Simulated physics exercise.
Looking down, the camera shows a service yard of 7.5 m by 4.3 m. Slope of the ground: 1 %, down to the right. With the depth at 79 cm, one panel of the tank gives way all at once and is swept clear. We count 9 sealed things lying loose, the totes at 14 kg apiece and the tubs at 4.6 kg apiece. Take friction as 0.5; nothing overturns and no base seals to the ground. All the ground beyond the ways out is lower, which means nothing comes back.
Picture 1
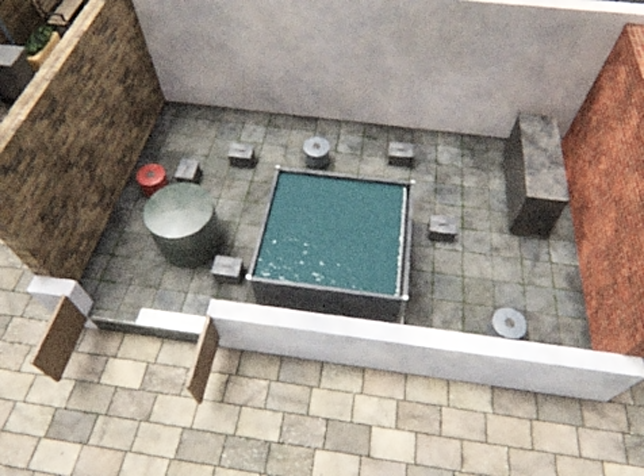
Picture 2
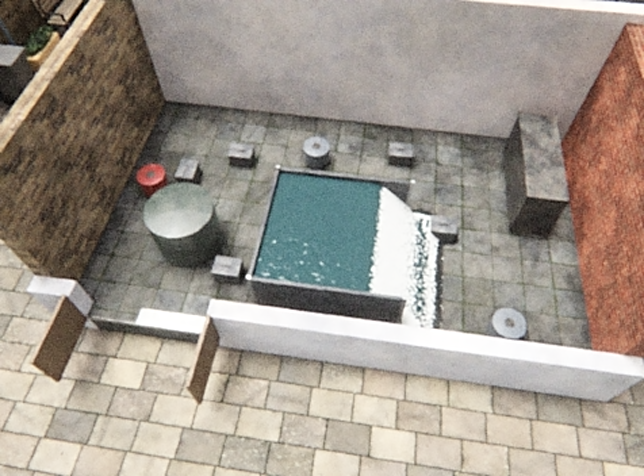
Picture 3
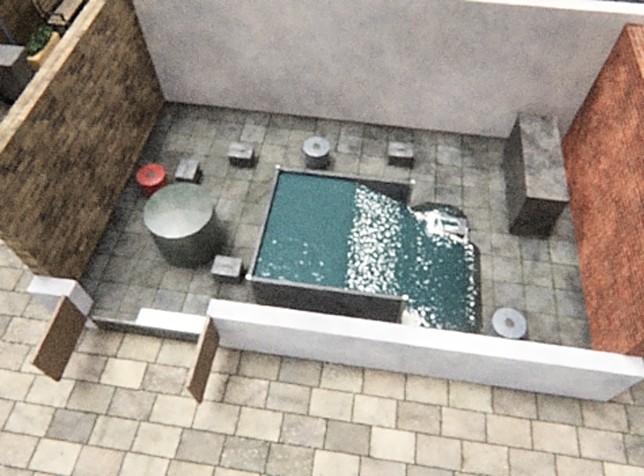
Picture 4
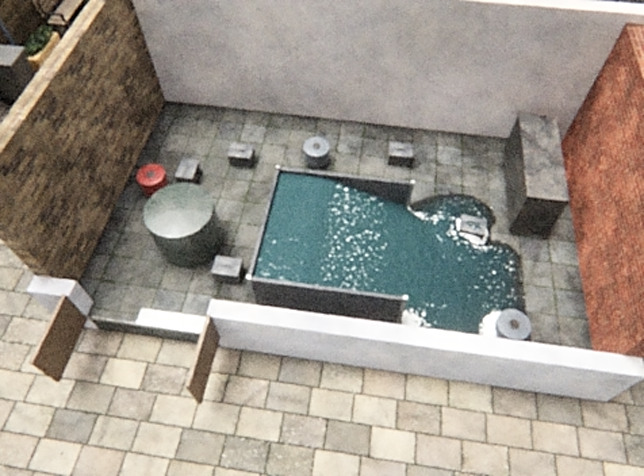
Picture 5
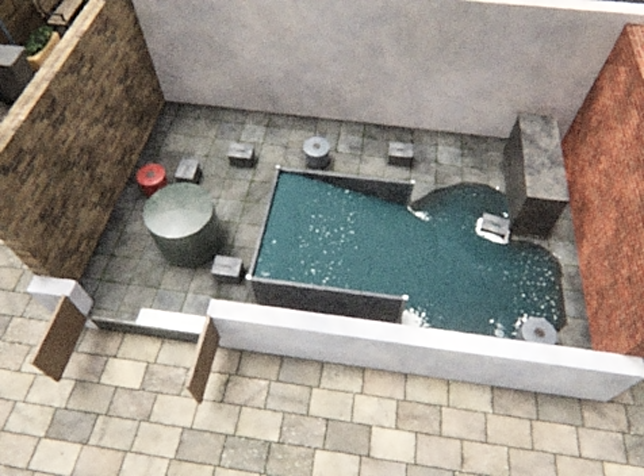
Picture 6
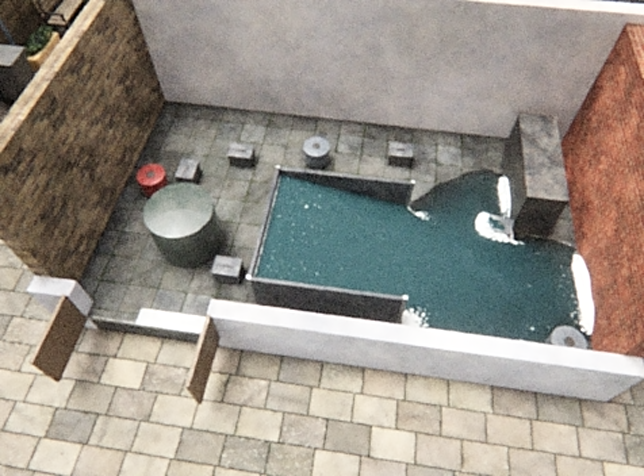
In a walled, paved yard, the right side of a square tank of water gives way and water rushes out to the right, spreading toward the red wall and carrying a small grey block and a round grey tub with it.
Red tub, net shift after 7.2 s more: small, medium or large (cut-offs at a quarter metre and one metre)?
Medium.
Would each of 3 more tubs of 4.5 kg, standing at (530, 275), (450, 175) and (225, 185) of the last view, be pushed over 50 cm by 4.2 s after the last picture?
Order as asked - farther, farther, not as far.
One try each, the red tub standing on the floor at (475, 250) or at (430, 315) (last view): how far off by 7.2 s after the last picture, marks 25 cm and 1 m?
Order of tries: It is flushed away; it is flushed away.
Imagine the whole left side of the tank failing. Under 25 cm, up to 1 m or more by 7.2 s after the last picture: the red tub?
Outcome for the red tub: It is borne far off.
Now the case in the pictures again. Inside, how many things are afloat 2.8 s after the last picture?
Total: 2.
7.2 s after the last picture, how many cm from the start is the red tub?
Measured offset: Near 60 cm.
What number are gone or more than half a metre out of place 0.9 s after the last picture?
At that moment it comes to 2.
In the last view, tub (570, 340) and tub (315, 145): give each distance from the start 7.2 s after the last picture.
Respectively: 10 cm / 200 cm.
Then, 0.9 s after the last picture the red tub is near (150, 175), 0.0 m from its start, aground; 0 of 9 are out; 2 afloat.
Then, 2.8 s after the last picture the red tub is near (150, 175), 0.0 m from its start, aground; 0 of 9 are out; 2 afloat.
Then, 4.8 s after the last picture the red tub is near (151, 175), 0.0 m from its start, aground; 0 of 9 are out; 1 afloat.
Then, 7.2 s after the last picture the red tub is near (181, 183), 0.6 m from its start, afloat; 0 of 9 are out; 4 afloat.
